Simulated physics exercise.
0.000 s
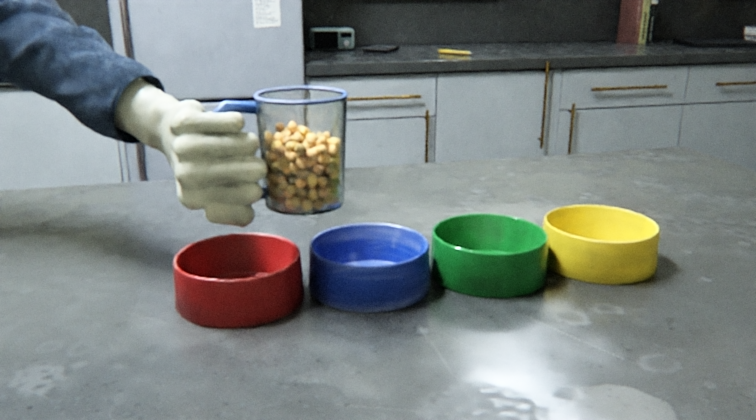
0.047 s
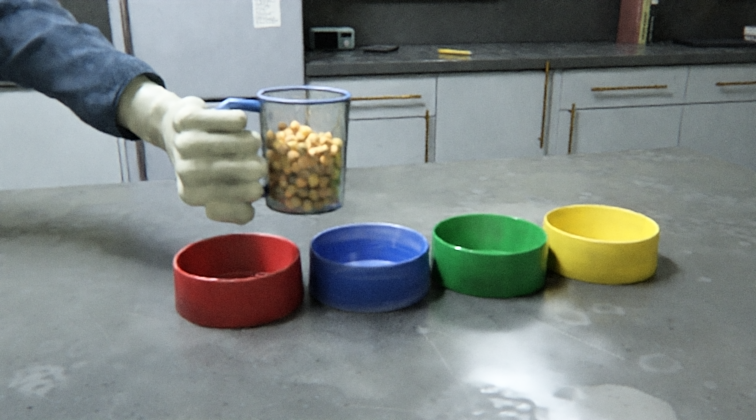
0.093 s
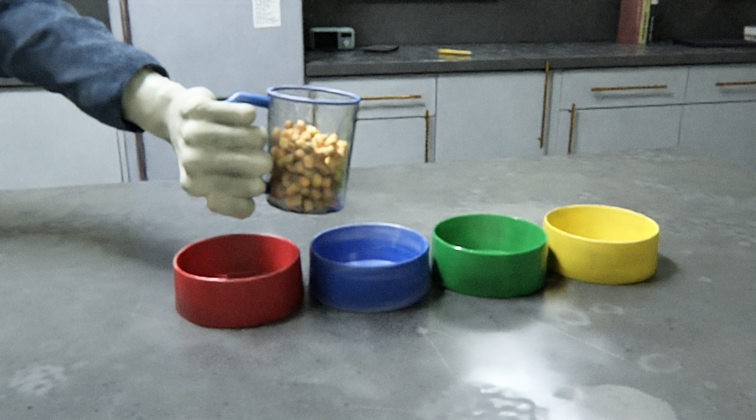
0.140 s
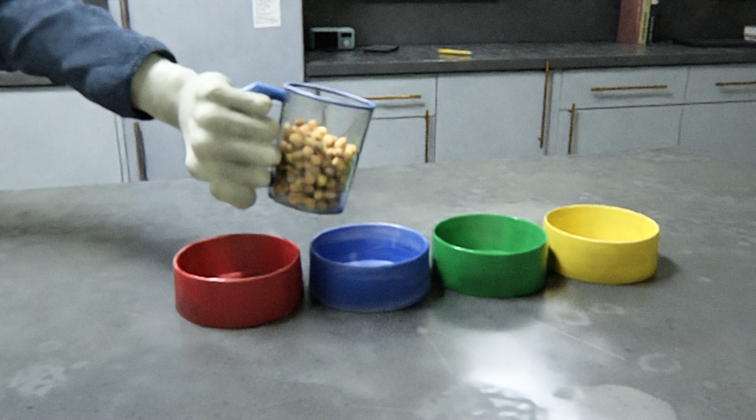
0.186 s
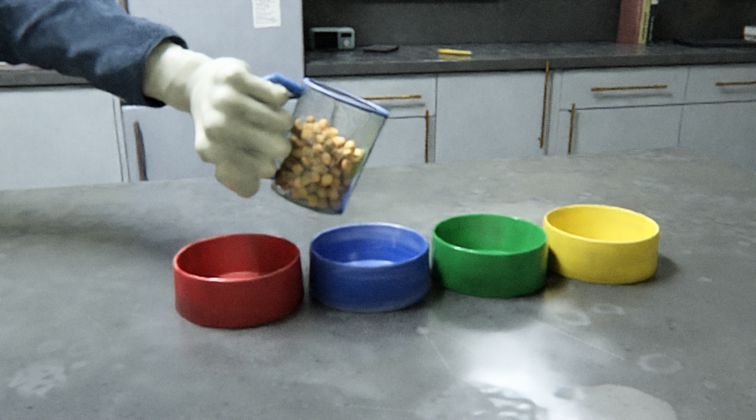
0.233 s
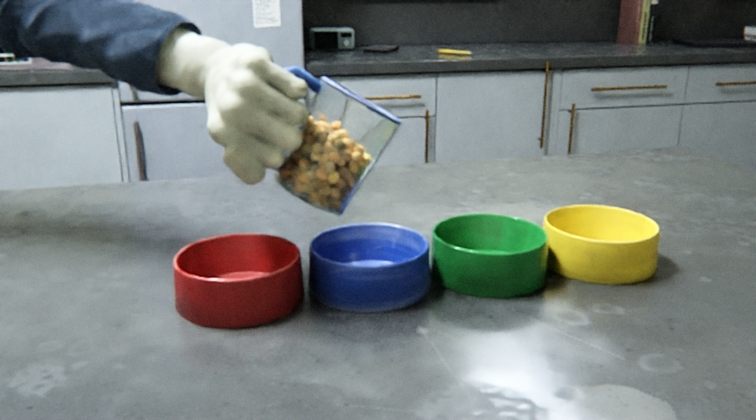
A gloved hand tilting a clear cup of chickpeas rightward above a row of red, blue, green and yellow dishes.
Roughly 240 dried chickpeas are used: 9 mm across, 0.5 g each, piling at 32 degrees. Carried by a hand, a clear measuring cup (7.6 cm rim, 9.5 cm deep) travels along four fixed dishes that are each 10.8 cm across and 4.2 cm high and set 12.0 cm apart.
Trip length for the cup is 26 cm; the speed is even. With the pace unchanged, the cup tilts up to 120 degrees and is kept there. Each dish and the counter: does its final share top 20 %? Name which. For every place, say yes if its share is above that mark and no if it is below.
Red dish: No, blue dish: No, green dish: Yes, yellow dish: No, counter: No.
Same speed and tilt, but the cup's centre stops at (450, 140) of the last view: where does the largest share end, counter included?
Most of it ends up at green.
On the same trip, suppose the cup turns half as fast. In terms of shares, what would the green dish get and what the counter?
Then green would get 0 and the counter 0.
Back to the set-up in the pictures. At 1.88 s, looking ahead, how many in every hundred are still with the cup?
It should be near 0 per cent.
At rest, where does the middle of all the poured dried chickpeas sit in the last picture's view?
Centre at rest: Approx. (509, 254) px.
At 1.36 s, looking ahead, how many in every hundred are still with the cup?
My estimate is about 0 per cent.
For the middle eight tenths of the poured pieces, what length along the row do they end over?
That stretch measures near 8 centimetres.
Then, at 0.91 s, tilt 120 degrees; cup holds 40 %, green 60 %.
After 1.36 s, tilt 120 degrees; cup holds 0 %, green 85 %, yellow 5 %.
After 1.88 s, tilt 120 degrees; cup holds 0 %, green 85 %, yellow 5 %.
In the end, at 2.2 s, red 0 %, blue 0 %, green 85 %, yellow 5 %, counter 10 %.
